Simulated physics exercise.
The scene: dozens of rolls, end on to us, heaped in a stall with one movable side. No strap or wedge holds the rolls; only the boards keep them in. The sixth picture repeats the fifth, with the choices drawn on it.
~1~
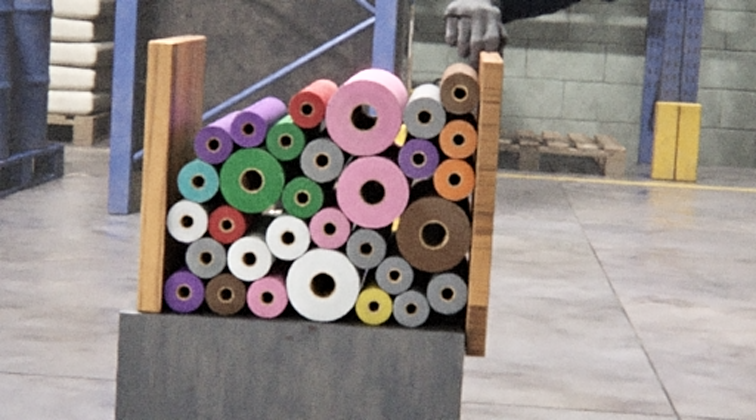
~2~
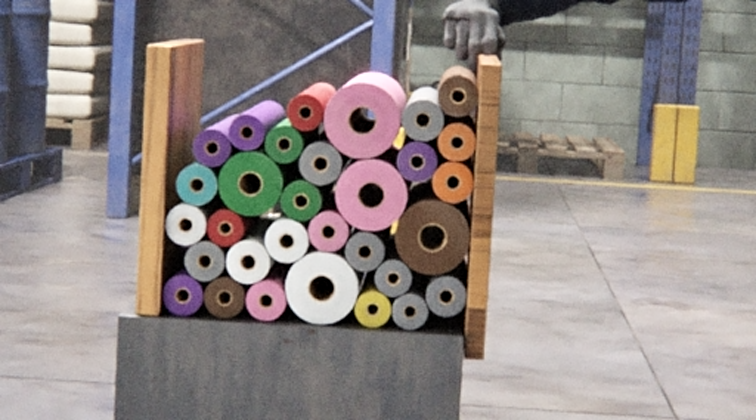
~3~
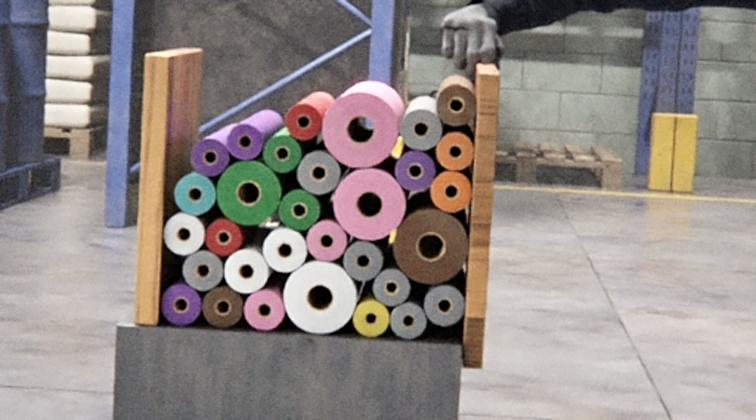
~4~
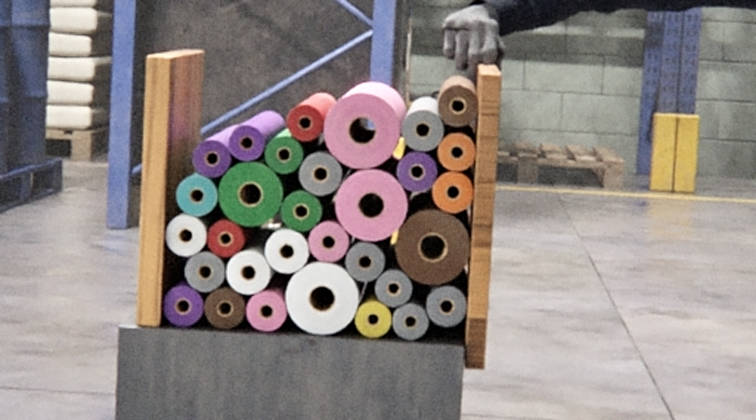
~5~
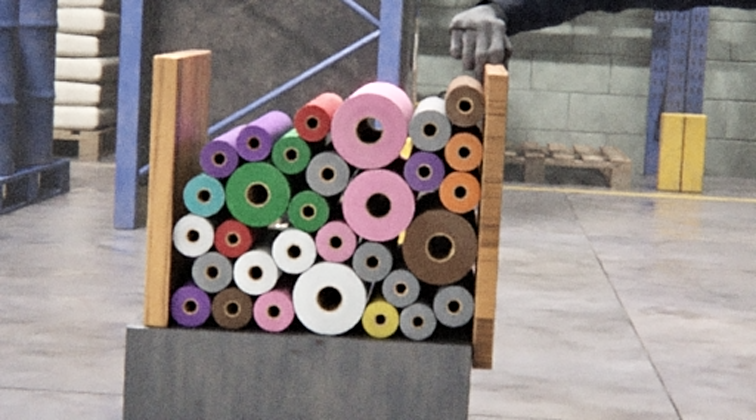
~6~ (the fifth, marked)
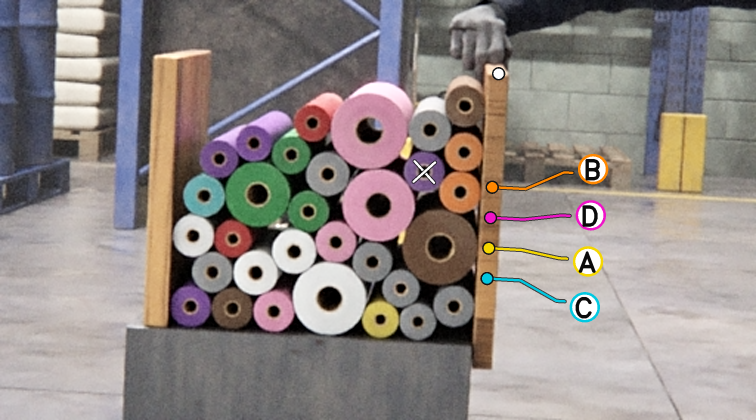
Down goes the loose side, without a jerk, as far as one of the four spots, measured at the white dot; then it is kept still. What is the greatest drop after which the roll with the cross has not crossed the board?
No lower than D.
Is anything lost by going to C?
Yes, at C.
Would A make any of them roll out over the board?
At A: Yes.
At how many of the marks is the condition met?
Two of the four.
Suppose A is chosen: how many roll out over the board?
The count is five.
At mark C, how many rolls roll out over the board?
At C the number is five.
On the marked copy, A at (489, 248); B at (492, 187); C at (487, 278); D at (491, 218); the cross at (424, 172); the white dot at (499, 74).
Taking D. A third of the way, top of the board (484, 140).
Two thirds of the way, top of the board (480, 215).
When it is over, top of the board (480, 216), three out over the board, the crossed one still inside.
As for the rest, A lets the crossed one out; B keeps the crossed one inside; C lets the crossed one out.
